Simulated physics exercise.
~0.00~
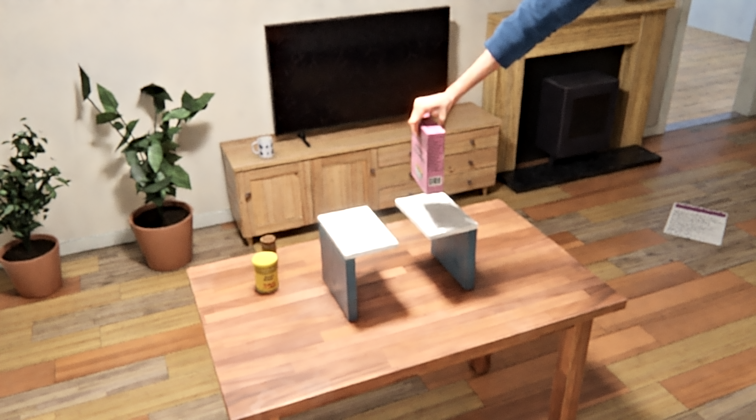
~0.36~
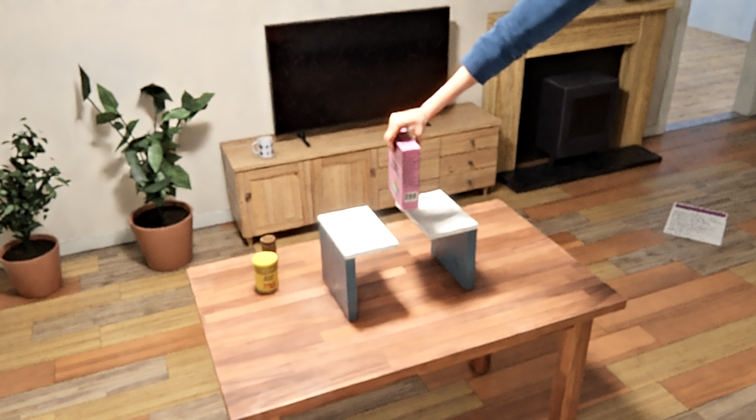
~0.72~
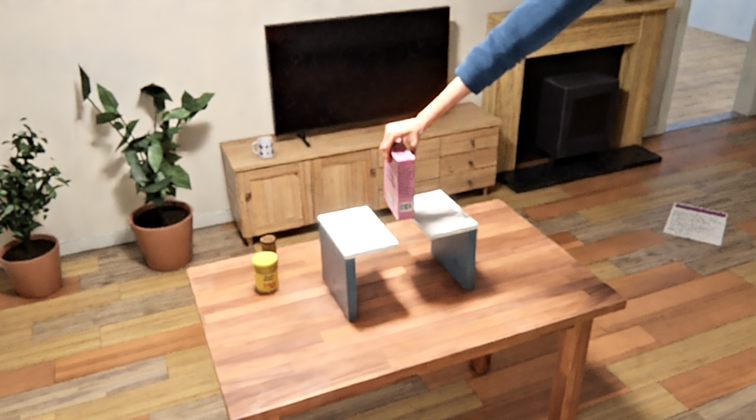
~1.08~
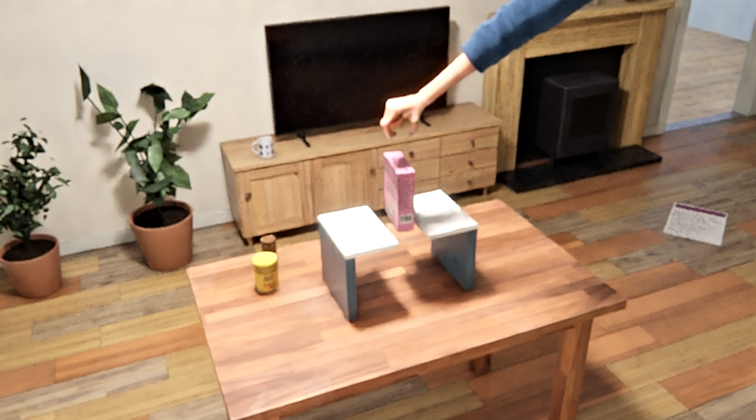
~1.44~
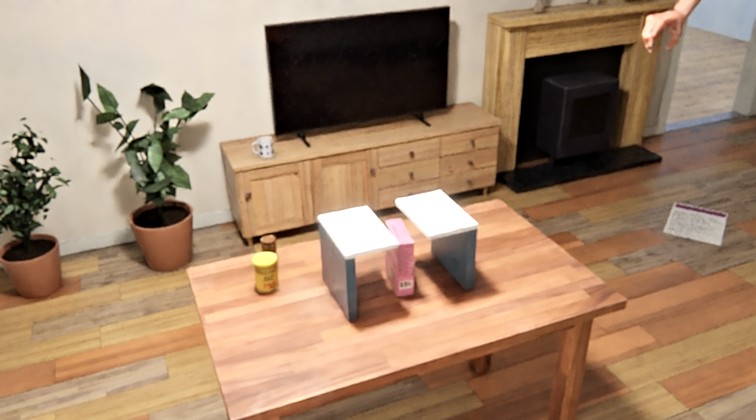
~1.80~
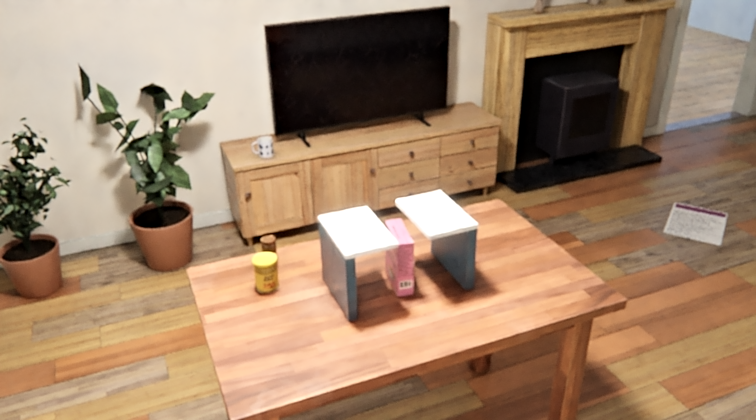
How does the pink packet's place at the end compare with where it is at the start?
At the start it is held in the air above the right white top of the stand. By the end it is lower and further left, upright in the gap between the two sides of the stand.
